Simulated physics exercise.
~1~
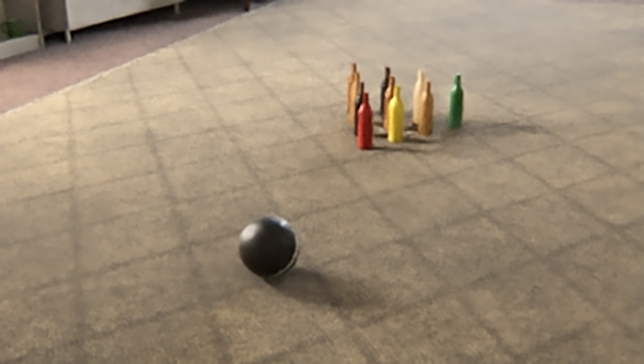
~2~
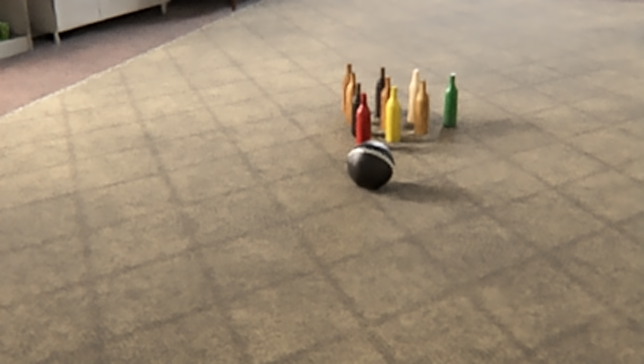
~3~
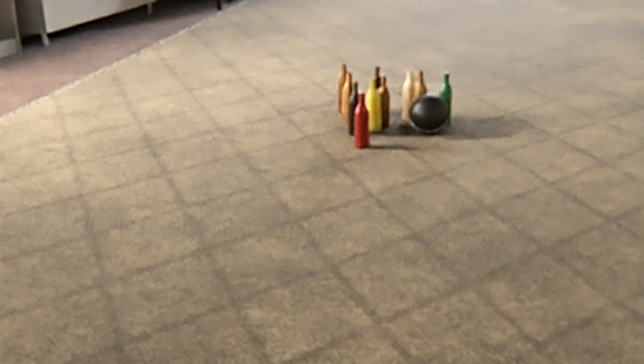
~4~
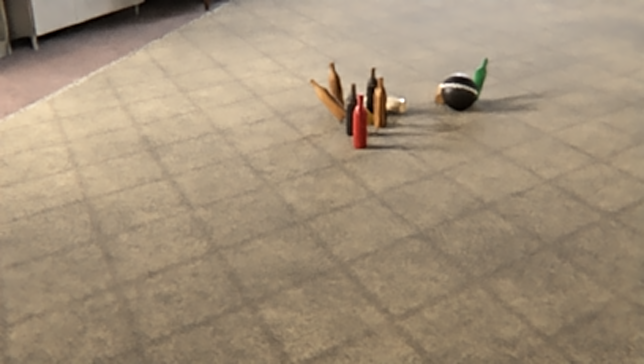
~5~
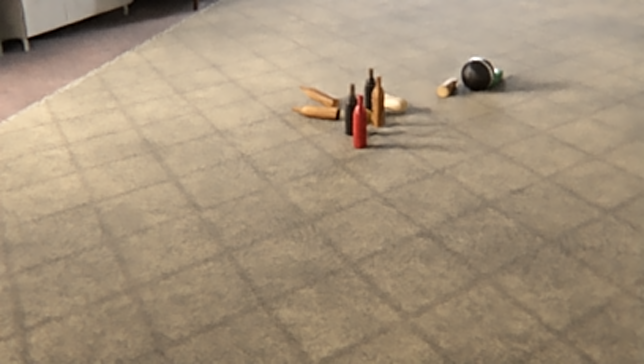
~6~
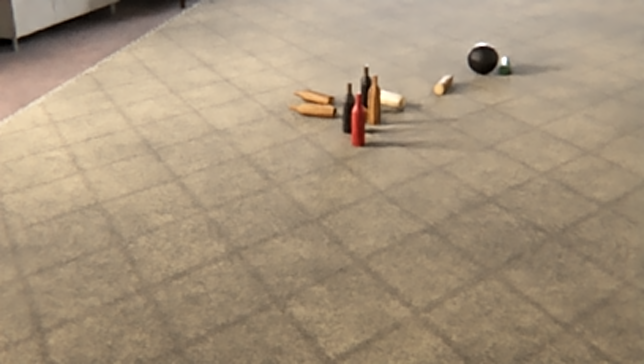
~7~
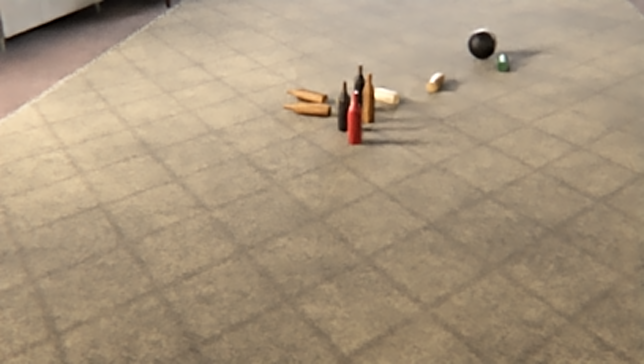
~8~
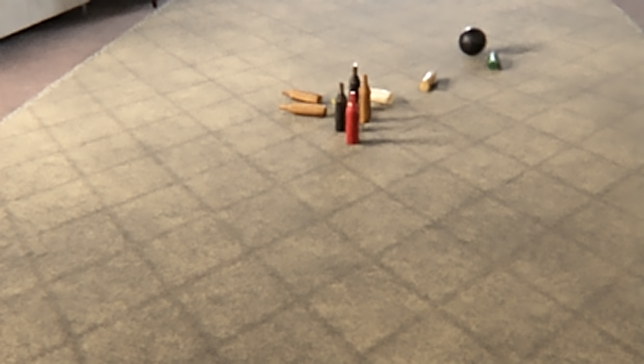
A broad carpeted floor with a faint grid pattern is seen from slightly above, with a pale cabinet at the upper left. A cluster of bottle-shaped skittles stands towards the back, with red and yellow ones in front, a green one at the right, and others in orange, tan and dark tones. A black ball rolls away from the foreground, passes the red skittle and strikes the right side of the group. Several skittles topple, including the yellow and green ones, while orange ones fall to the left. The ball rolls on towards the back, leaving the red skittle upright beside a few others.
